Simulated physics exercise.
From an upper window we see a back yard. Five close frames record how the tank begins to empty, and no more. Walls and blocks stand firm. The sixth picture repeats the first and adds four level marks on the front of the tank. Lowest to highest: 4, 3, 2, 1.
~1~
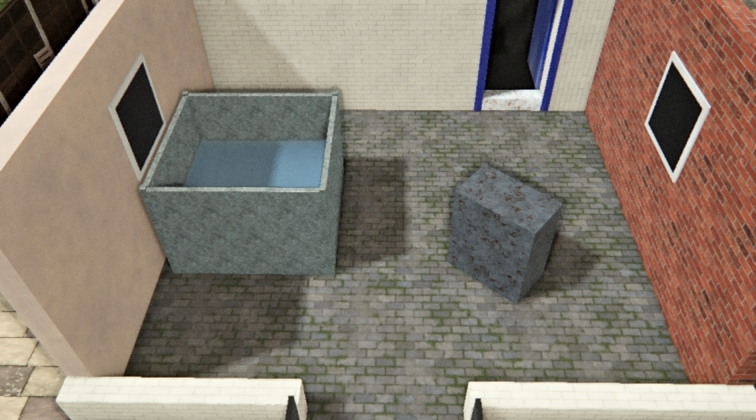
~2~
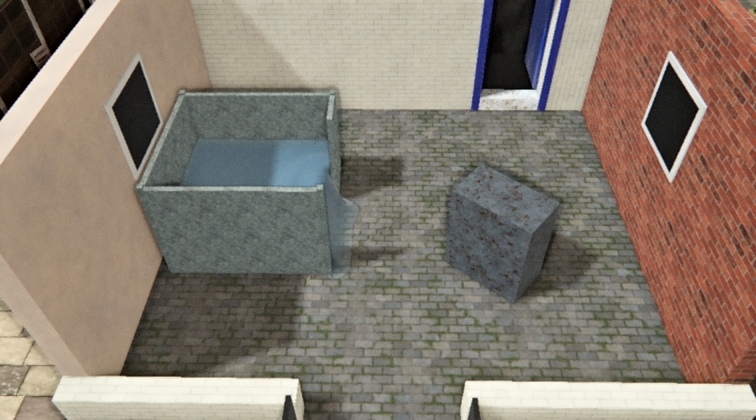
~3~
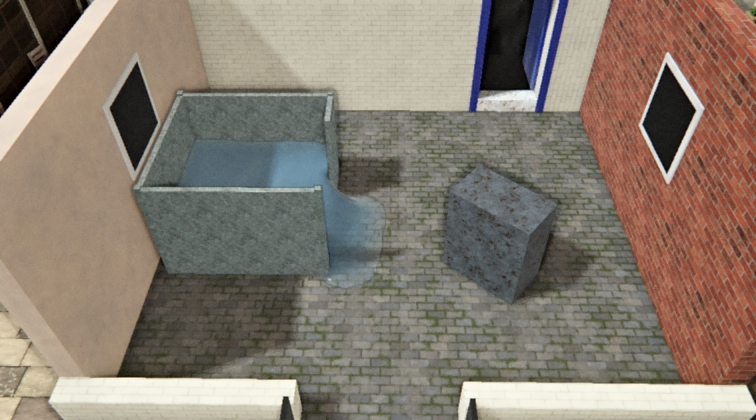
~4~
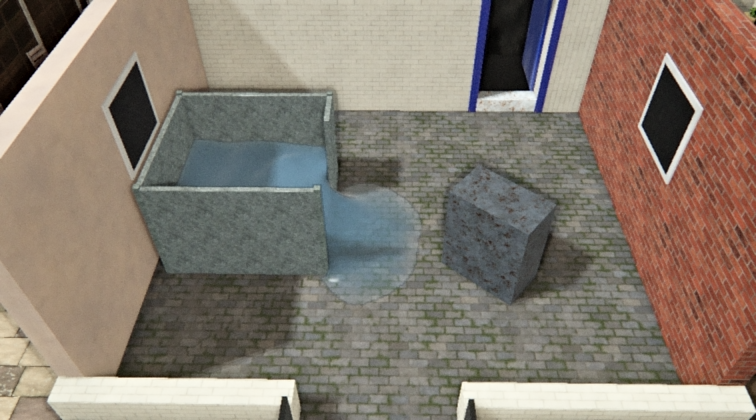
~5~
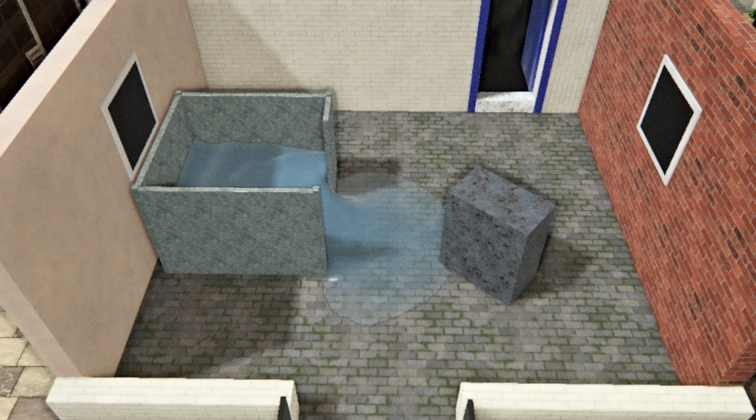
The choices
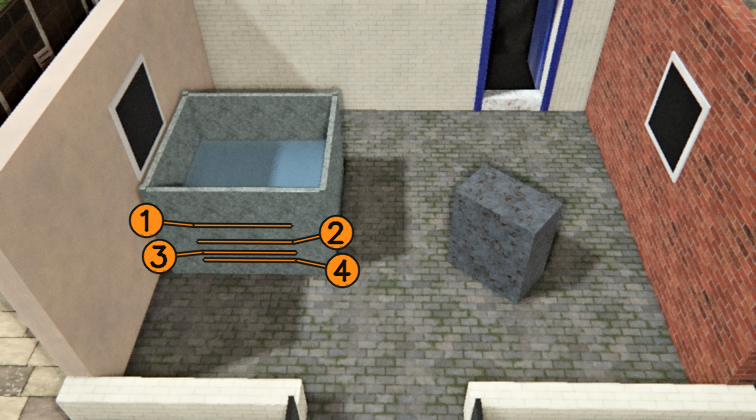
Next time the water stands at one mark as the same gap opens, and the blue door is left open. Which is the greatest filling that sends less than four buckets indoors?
1 is the one.
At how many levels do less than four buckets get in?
All of them.
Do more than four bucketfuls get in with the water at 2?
No, not at all.
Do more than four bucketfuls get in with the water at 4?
No, that is safe.
On the marked copy, 1 at (241, 225); 2 at (245, 241); 3 at (248, 252); 4 at (250, 260); from the bottom up 4, 3, 2, 1.
For mark 1, a splash gets over, under a bucket.
For mark 2, nothing gets over.
For mark 3, nothing gets over.
For mark 4, nothing gets over.
